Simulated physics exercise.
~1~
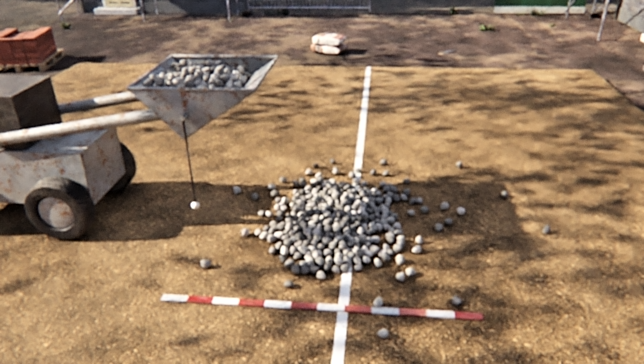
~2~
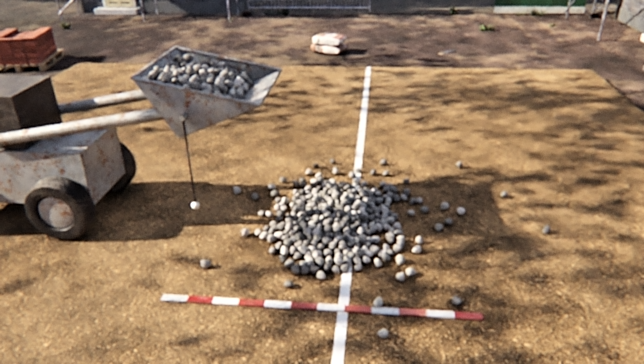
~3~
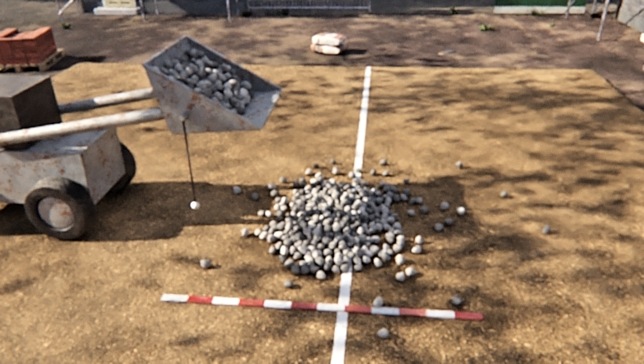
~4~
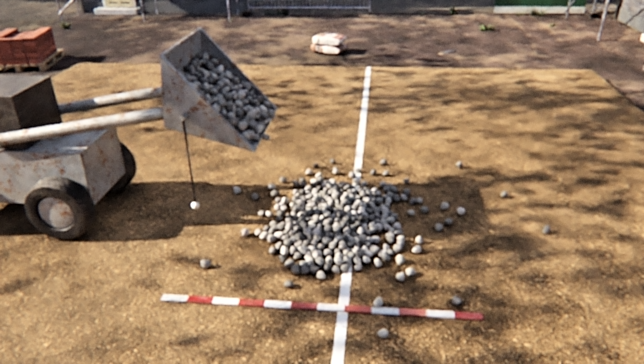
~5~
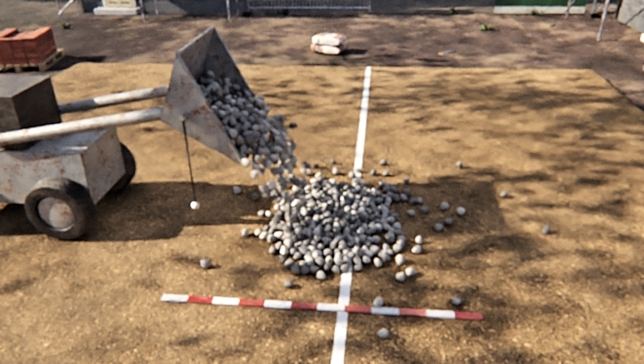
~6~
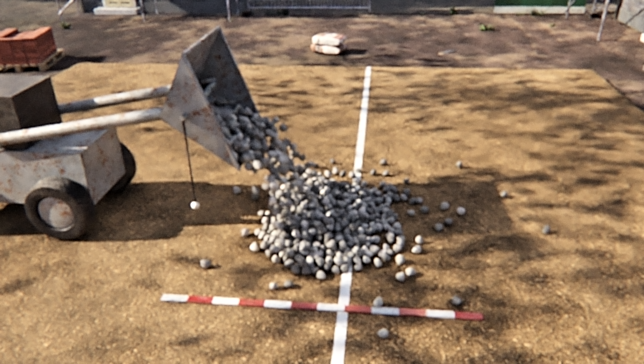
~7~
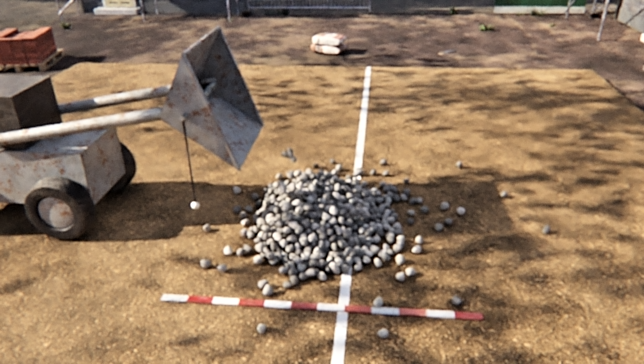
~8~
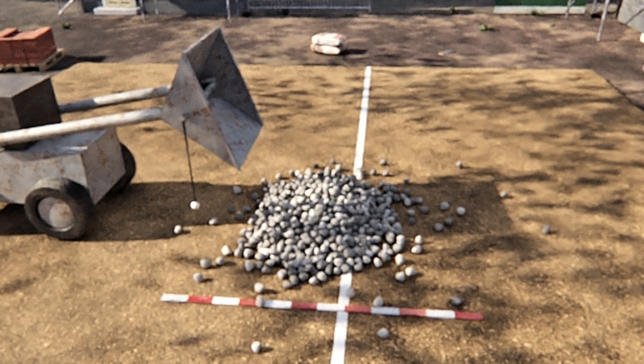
At the start, a grey loader on the left holds a raised bucket full of round stones beside a loose pile that lies across a painted white line, with a striped staff in front. The bucket tips gently to the right, and its stones slide toward the lower lip. As it steepens, they pour onto the left side of the pile, and the bucket then stops tilting while the rest run out. A few stones roll toward the viewer, some reaching the staff. Finally the bucket hangs empty and still above a larger heap, mostly left of the line.
